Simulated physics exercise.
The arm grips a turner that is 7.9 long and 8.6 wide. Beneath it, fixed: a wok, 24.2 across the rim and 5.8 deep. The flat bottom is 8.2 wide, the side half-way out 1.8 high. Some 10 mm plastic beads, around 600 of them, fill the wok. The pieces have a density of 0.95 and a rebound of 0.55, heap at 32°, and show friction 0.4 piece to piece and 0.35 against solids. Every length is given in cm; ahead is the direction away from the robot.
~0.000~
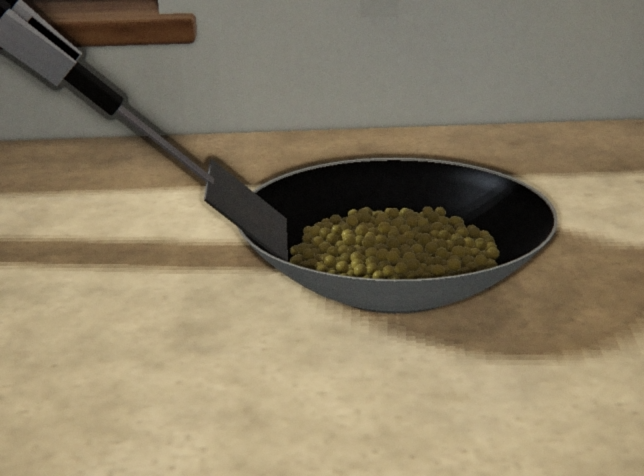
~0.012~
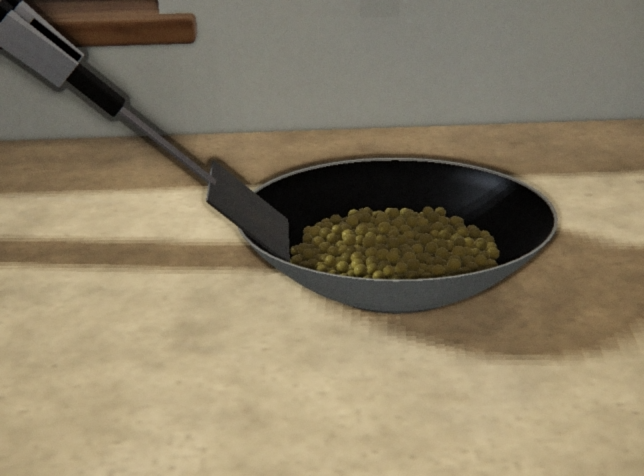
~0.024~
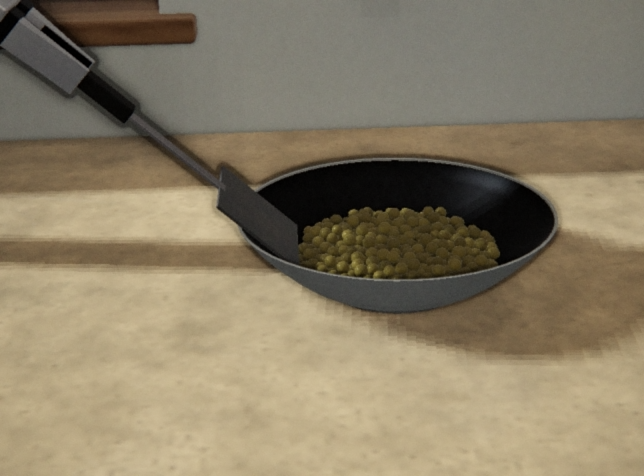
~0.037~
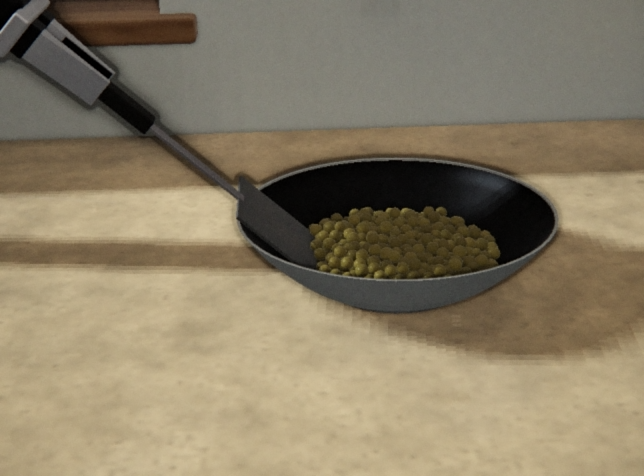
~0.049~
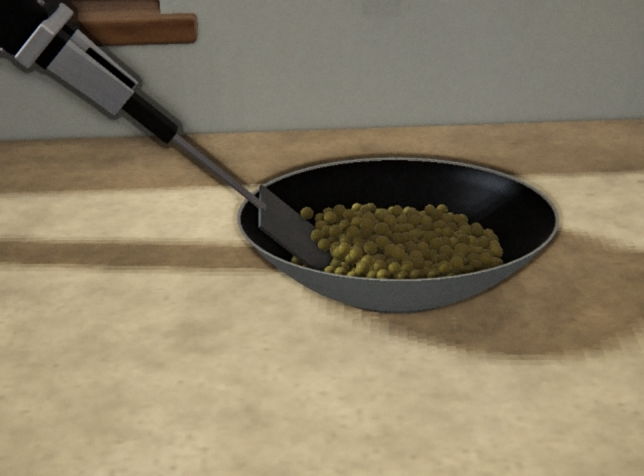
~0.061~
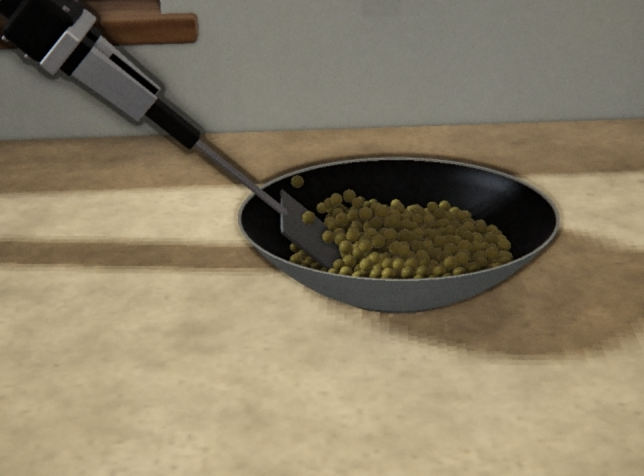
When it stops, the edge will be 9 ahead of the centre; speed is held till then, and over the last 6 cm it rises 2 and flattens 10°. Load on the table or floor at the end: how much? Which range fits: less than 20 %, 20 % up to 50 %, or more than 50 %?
The range that fits is more than 50 %.
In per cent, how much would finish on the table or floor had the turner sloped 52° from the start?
I'd put it at about 55 per cent.
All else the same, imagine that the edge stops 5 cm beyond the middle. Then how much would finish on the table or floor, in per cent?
That would be something like 30 in a hundred.
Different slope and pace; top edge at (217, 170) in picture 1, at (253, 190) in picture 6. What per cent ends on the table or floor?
Roughly 40 percent ends up there.
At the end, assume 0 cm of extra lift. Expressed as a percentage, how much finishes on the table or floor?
Result: Approx. 60 %.
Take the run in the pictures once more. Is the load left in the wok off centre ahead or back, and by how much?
It sits near 2.5 centimetres ahead of centre.
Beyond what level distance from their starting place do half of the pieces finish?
It comes to some 23 cm.
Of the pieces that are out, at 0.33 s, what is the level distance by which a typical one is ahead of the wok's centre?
I'd put it at some 26 centimetres.
After 0.09 s, sloping 43°, highest piece 14 above the table; 604 in the wok, 1 on the blade or in flight.
After 0.12 s, sloping 40°, highest piece 18 above the table; 600 in the wok, 5 on the blade or in flight.
After 0.33 s, sloping 33°, highest piece 26 above the table; 254 in the wok, 96 on the table or floor, 255 on the blade or in flight.
After 1.38 s, sloping 33°, highest piece 5 above the table; 351 on the table or floor, 254 in the wok.
At rest, 351 on the table or floor, 254 in the wok. That is 58 % on the table or floor.
